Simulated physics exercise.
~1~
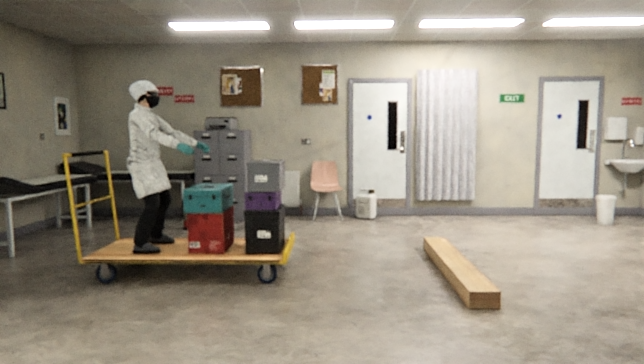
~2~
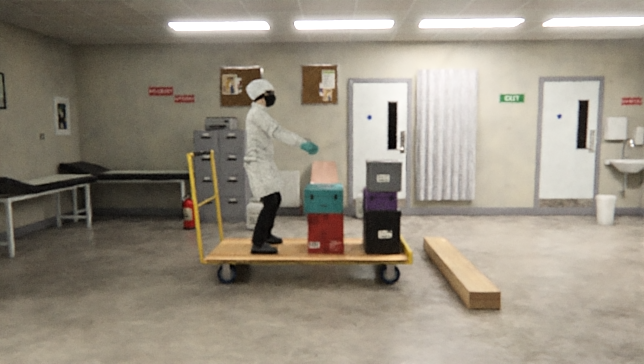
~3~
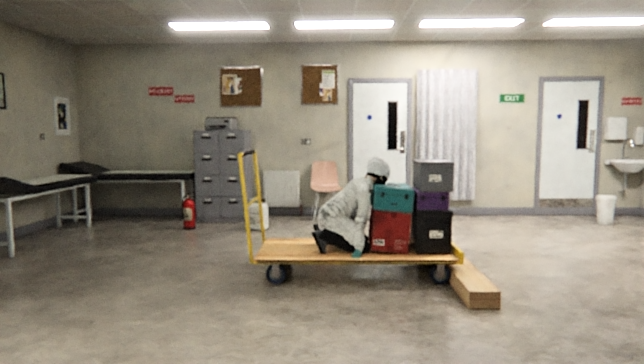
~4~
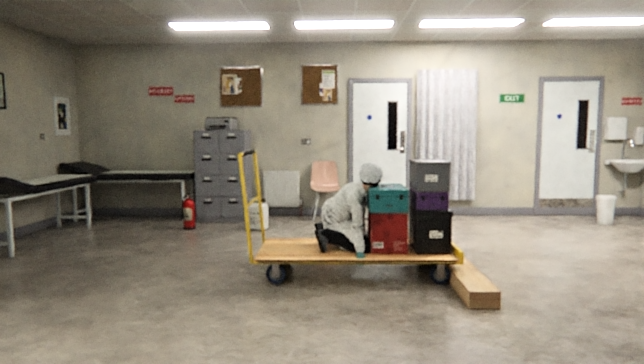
Flat cart carrying a masked, white-coated person and stacked boxes rolling right, stopping at a floor beam, the rider ending crouched behind the still-stacked load.
